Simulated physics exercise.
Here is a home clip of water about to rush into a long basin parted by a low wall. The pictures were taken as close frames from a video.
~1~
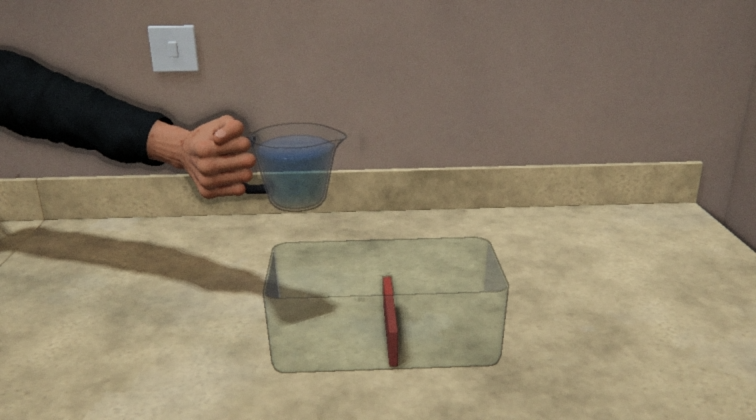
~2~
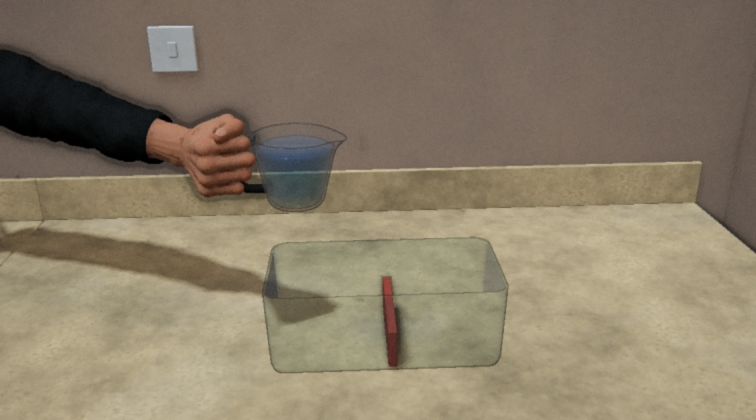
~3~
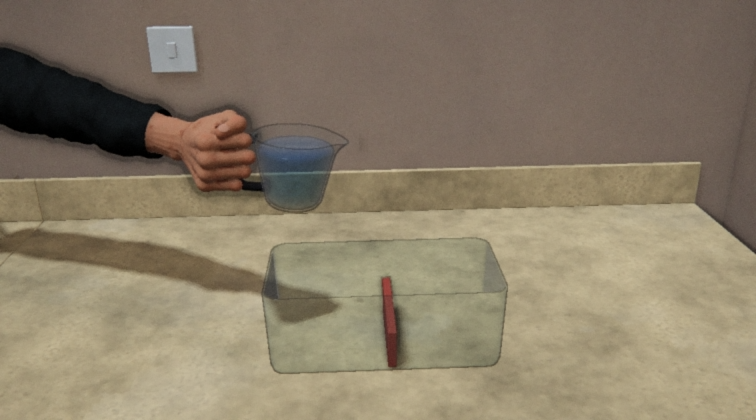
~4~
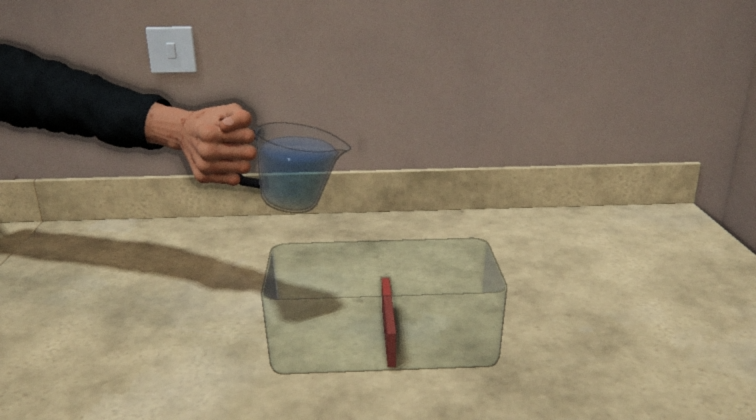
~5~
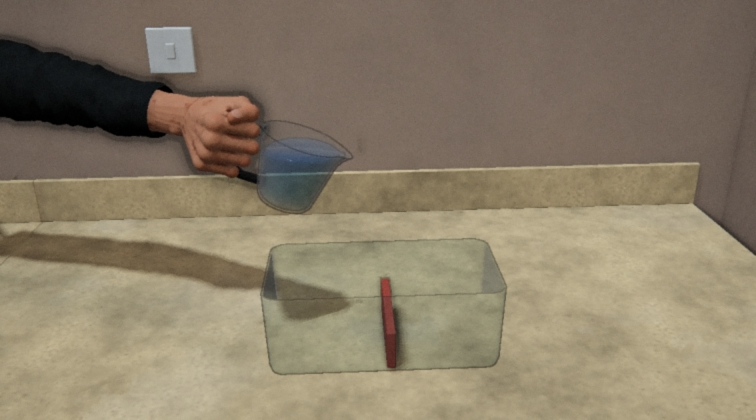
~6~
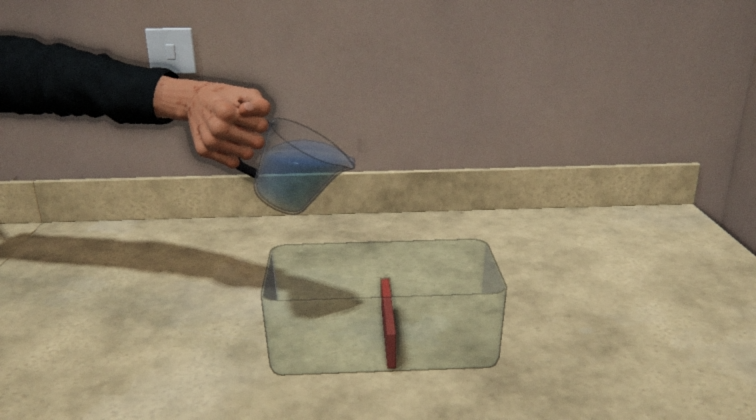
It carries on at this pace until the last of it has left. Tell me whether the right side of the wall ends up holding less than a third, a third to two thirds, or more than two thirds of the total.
The portion right of the wall will reach one third yet stay within two thirds.
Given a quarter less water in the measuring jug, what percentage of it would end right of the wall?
Near 30 %.
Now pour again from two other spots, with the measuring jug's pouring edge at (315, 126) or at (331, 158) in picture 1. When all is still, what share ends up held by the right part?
5 % and 10 %.
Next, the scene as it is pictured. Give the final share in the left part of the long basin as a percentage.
I'd say close to 45 per cent.
A moment on, the measuring jug is tipped on its side and 43 per cent is still to pour, 3 is left of the wall and 21 right of it.
Next, the measuring jug is tipped on its side and 7 per cent is still to pour, 31 is left of the wall and 49 right of it.
Then the measuring jug is tipped on its side and 1 per cent is still to pour, 45 is left of the wall and 52 right of it.
Later the measuring jug is tipped on its side and 0 per cent is still to pour, 47 is left of the wall and 52 right of it.
Finally, 47 per cent lies left of the wall, 52 right of it and 1 outside.
